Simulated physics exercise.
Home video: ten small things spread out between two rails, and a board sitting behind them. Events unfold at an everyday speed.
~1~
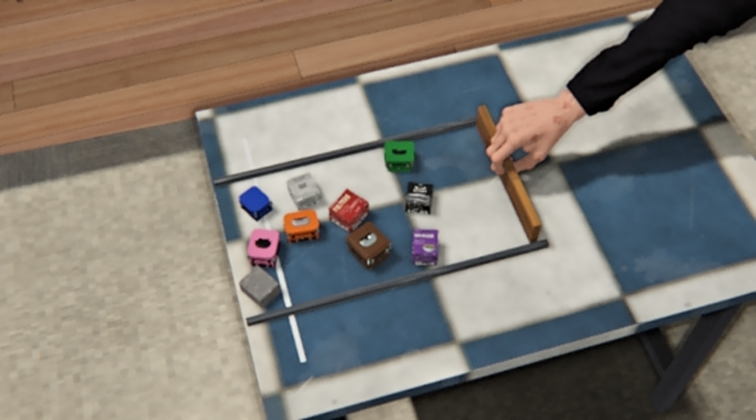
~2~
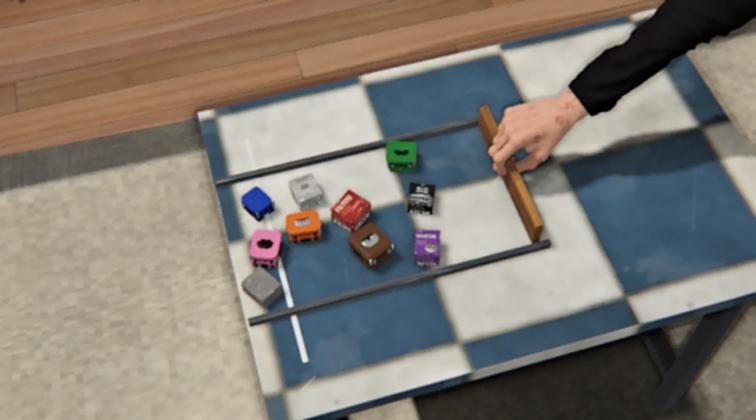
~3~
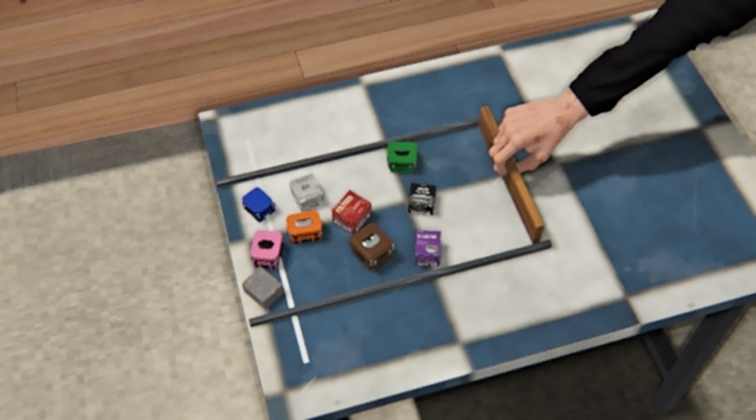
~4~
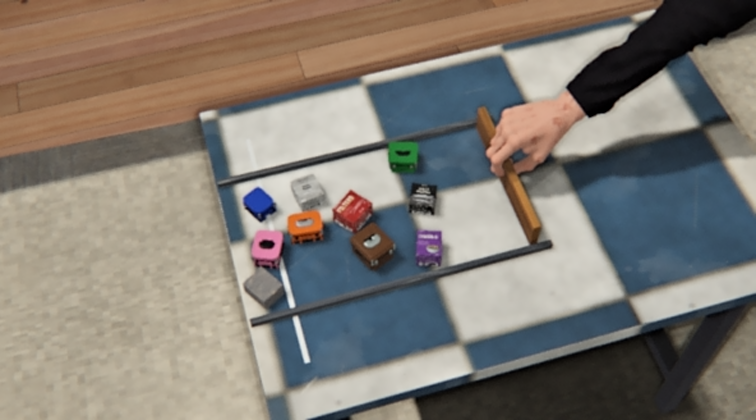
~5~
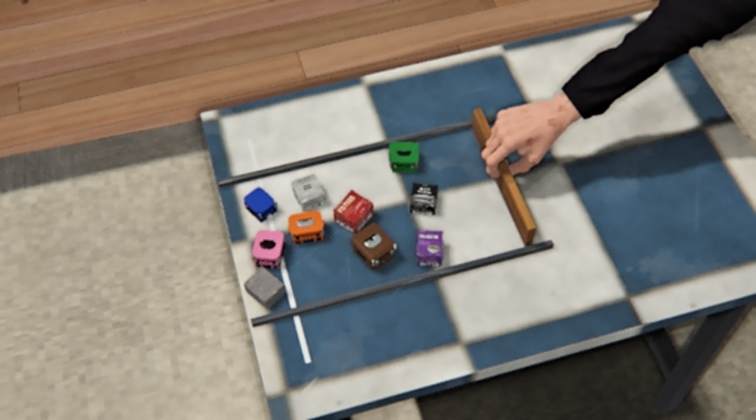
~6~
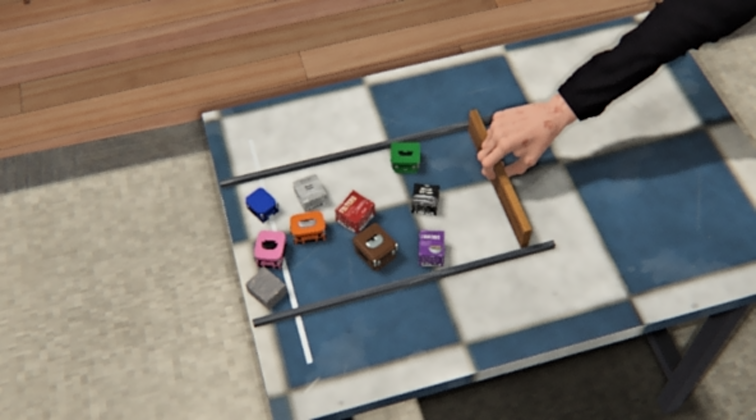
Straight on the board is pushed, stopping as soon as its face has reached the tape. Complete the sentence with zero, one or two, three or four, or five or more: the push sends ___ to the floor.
The push sends three or four to the floor.
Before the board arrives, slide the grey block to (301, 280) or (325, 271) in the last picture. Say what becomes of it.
Taking them in order, it stays put and then it stays put.
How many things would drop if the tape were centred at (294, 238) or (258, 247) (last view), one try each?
You'd get 3 the first time and 6 the second.
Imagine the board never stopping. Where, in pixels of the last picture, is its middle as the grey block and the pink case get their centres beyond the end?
First one: Around (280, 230). Other one: Around (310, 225).
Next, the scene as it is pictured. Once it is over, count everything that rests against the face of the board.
The figure is 4.
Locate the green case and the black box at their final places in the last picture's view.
They come to rest around (252, 199) and (262, 234).
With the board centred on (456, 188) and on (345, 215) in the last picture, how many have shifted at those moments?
I get 0 at the one place and 8 at the other.
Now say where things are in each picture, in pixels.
The first picture shows grey block (260, 287); pink case (264, 248); blue case (256, 204); board (507, 172); tape (271, 241).
The second picture shows pink case (266, 249); red box (351, 211).
The third picture shows blue case (258, 205); brown case (371, 247).
The fourth picture shows grey block (264, 288); white box (308, 193).
The fifth picture shows pink case (269, 249); green case (404, 158).
The sixth picture shows grey block (266, 288); pink case (271, 250); blue case (262, 205); board (498, 177); tape (278, 242).
Soon after, none off yet; grey block at rest near (266, 288); pink case at rest near (271, 250); blue case at rest near (262, 205).
After that, none off yet; grey block at rest near (266, 288); pink case moving near (268, 251); blue case at rest near (262, 205).
And then, none off yet; grey block at rest near (266, 288); pink case displaced about its own width near (236, 261); blue case displaced about its own width near (235, 210).
In the end, the number that fall off is three or four; gone, orange case, blue case, pink case and grey block.
